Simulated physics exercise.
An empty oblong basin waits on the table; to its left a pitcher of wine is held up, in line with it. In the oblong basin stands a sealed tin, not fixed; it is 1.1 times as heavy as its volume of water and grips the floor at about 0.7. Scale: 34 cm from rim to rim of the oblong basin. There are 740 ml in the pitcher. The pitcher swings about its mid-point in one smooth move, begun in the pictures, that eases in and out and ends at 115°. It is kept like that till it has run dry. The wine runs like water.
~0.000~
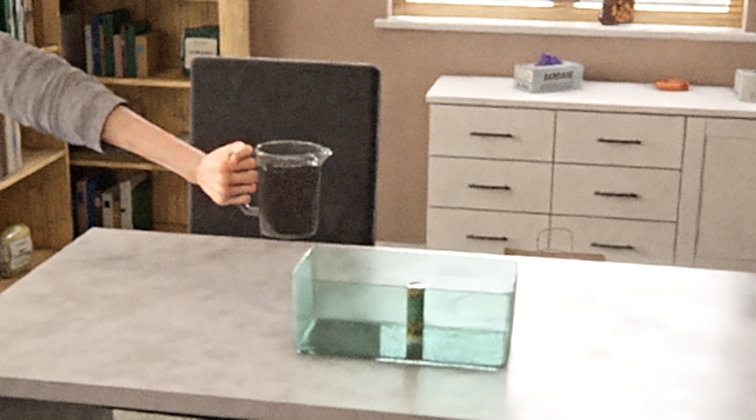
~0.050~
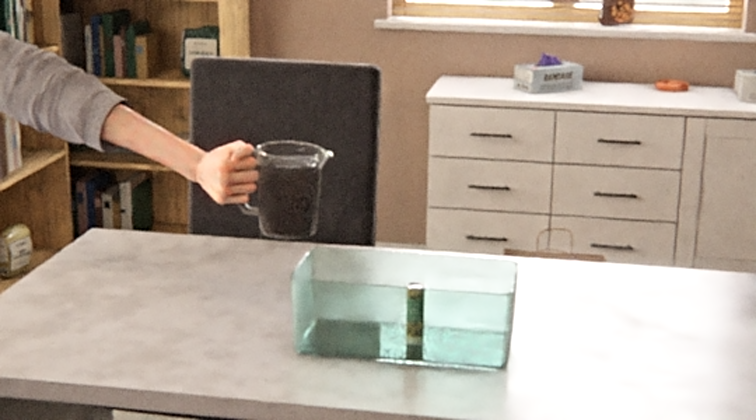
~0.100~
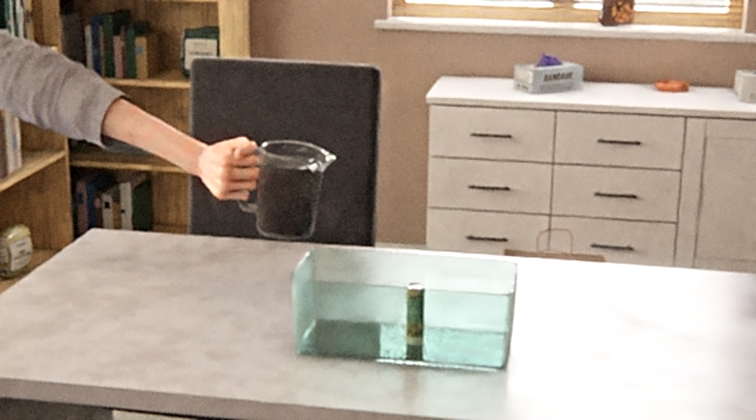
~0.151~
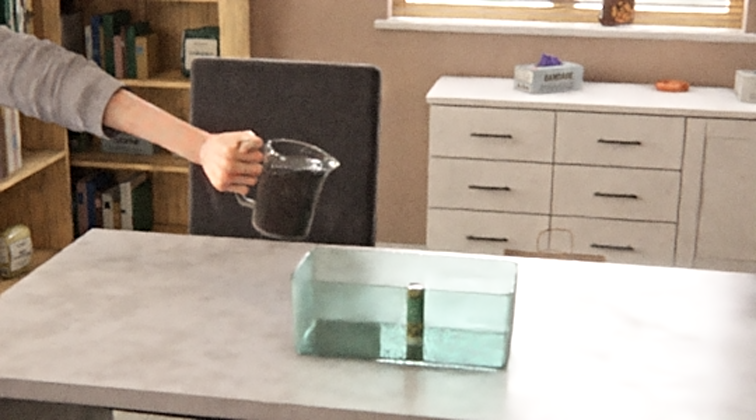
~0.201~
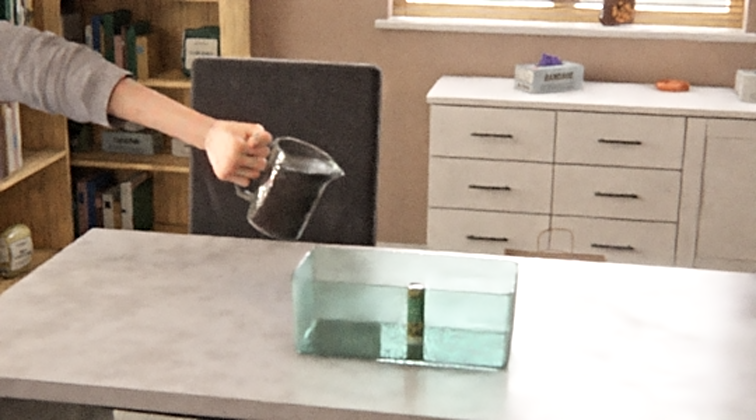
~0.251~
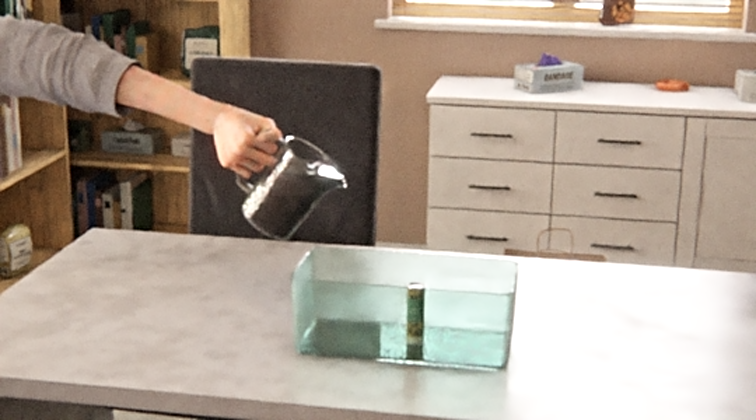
A hand reaching in from the left in a grey sleeve holds a clear glass pitcher of dark liquid above a pale table, seen from slightly above by a still camera in a room with wooden bookshelves. A greenish see-through oblong basin with a small upright tin sits below right, before a dark chair and white drawers. The hand smoothly tilts the pitcher rightward, its liquid shifting toward the spout.
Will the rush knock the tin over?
It remains upright.
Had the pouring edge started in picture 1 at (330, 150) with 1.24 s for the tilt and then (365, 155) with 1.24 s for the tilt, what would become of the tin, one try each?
First it stays up; then it goes over.
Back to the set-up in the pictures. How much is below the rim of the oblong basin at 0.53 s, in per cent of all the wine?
Some 24 per cent.
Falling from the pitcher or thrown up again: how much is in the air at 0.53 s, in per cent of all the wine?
Near 20 in a hundred.
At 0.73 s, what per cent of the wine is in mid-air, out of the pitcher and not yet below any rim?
About 10 per cent.
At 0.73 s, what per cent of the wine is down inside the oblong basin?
Some 82 per cent.
After 0.53 s the tilt is 103° and 56 per cent is still to pour; the tin stands where it began.
After 0.73 s the tilt is 115° and 10 per cent is still to pour; the tin stands where it began.
After 0.94 s the tilt is 115° and 0 per cent is still to pour; the tin stands where it began.
After 1.17 s the tilt is 115° and 0 per cent is still to pour; the tin stands where it began.
In the end the tin stands where it began.
